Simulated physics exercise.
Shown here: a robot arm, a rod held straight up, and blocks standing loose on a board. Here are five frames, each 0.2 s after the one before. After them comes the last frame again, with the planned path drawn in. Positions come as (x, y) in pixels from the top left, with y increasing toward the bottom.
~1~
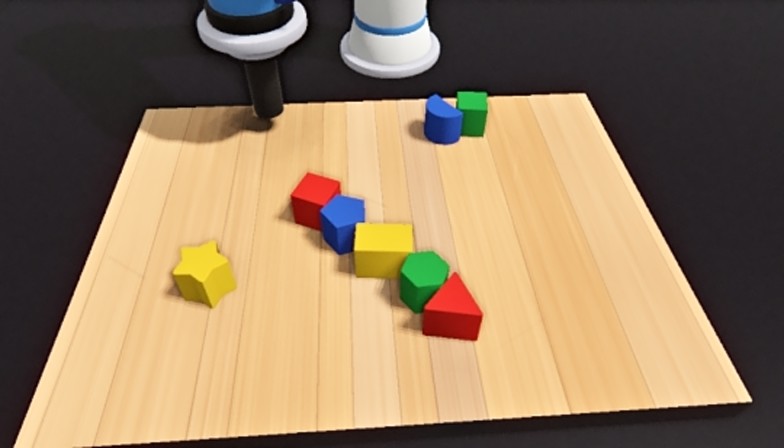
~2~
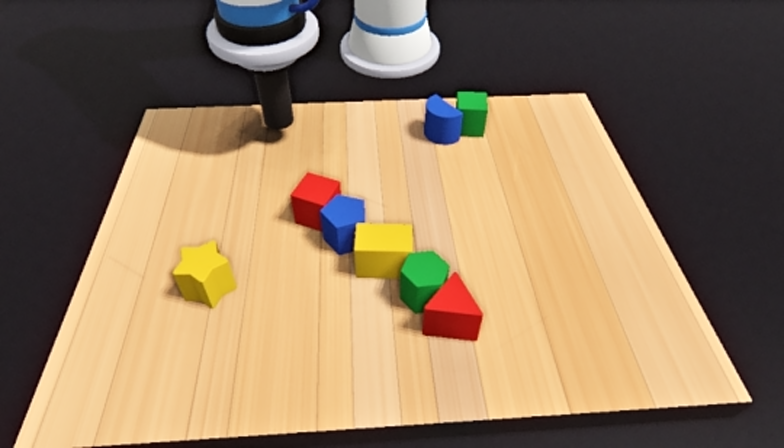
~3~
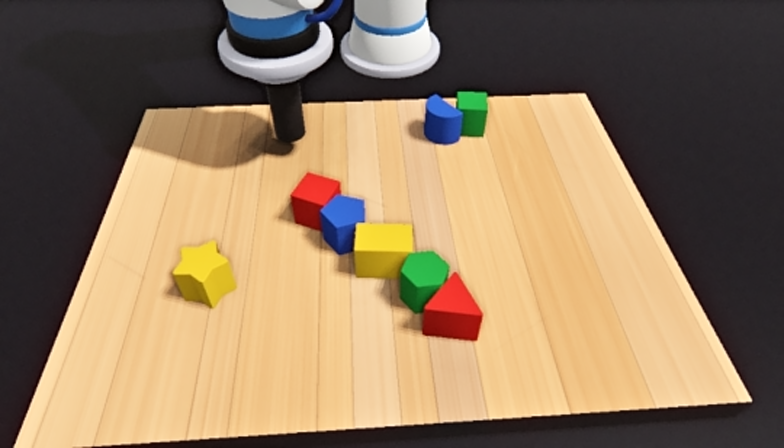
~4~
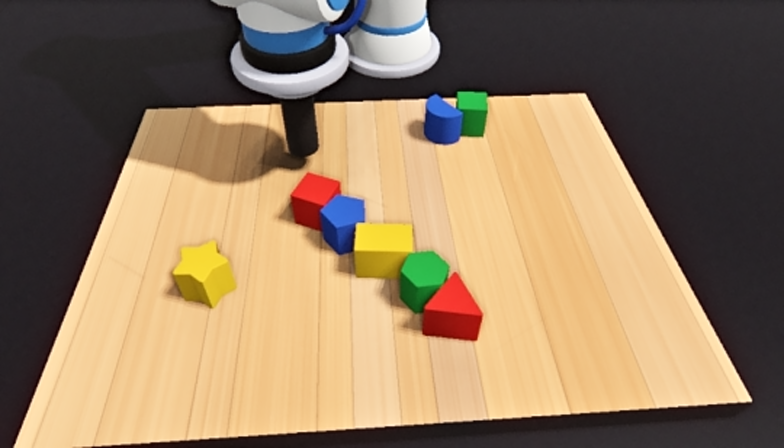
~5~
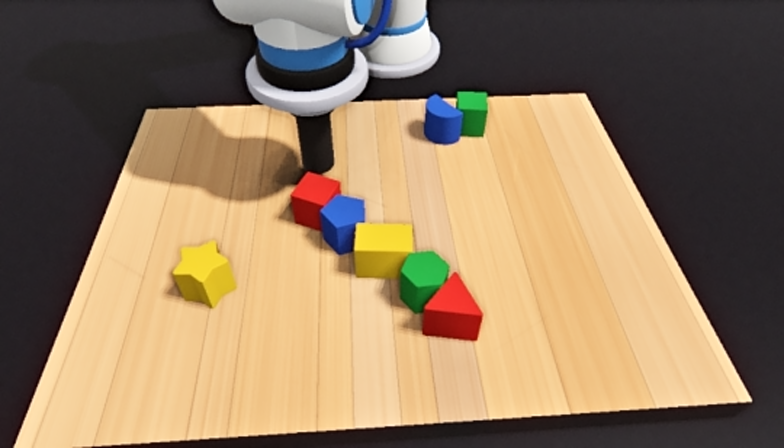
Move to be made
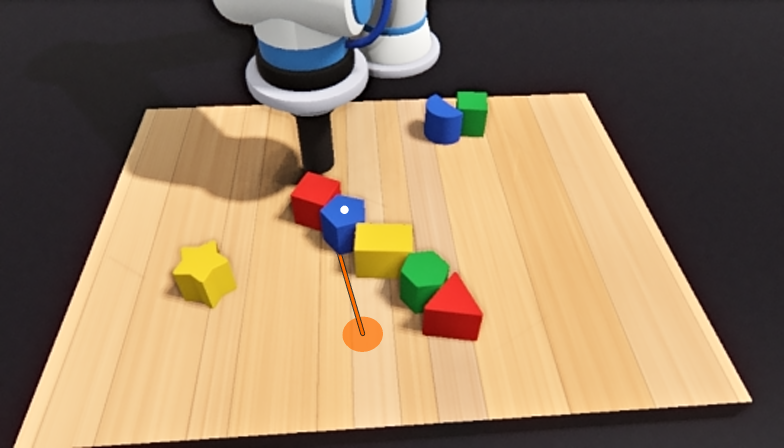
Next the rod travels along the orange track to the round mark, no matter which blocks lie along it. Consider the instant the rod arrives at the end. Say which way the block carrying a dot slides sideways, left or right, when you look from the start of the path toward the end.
Displaced right.
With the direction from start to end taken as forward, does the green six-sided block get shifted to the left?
Yes - that is the case.
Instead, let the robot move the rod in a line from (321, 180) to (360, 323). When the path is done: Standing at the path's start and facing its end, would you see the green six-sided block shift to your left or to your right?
It shifts to the left.
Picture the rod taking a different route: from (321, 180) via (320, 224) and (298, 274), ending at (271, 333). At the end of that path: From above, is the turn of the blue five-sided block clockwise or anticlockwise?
Counter-clockwise, from overhead.
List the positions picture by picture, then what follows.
In the first frame, rod's lower end (270, 111); red square piece (315, 188); blue five-sided block (344, 210); yellow rectangle (384, 237); green six-sided block (425, 268); red triangular block (454, 297).
In the second frame, rod (279, 121); blocks still.
In the third frame, rod (291, 133); blocks still.
In the fourth frame, rod (304, 148); blocks still.
In the fifth frame, rod (319, 164); red square piece (315, 188); blue five-sided block (344, 210); yellow rectangle (384, 237); green six-sided block (425, 268); red triangular block (454, 297).
Drawn move, in a line from (321, 180) to (363, 334); the dot is on the blue five-sided block.
The first path, step by step. One third of the way, rod (330, 208); red square piece (300, 216), turned 15° clockwise; blue five-sided block (347, 223); yellow rectangle (390, 242), turned 20° anticlockwise.
Two thirds of the way, rod (344, 260); red square piece (296, 227), turned 55° clockwise; blue five-sided block (355, 283); yellow rectangle (400, 269), turned 90° anticlockwise; green six-sided block (442, 271), turned 20° anticlockwise; red triangular block (464, 300), turned 20° clockwise.
At the end, rod (362, 319); red square piece (296, 227), turned 55° clockwise; blue five-sided block (366, 350), turned 25° clockwise; yellow rectangle (402, 274), turned 100° anticlockwise; green six-sided block (445, 271), turned 25° anticlockwise; red triangular block (466, 301), turned 20° clockwise.
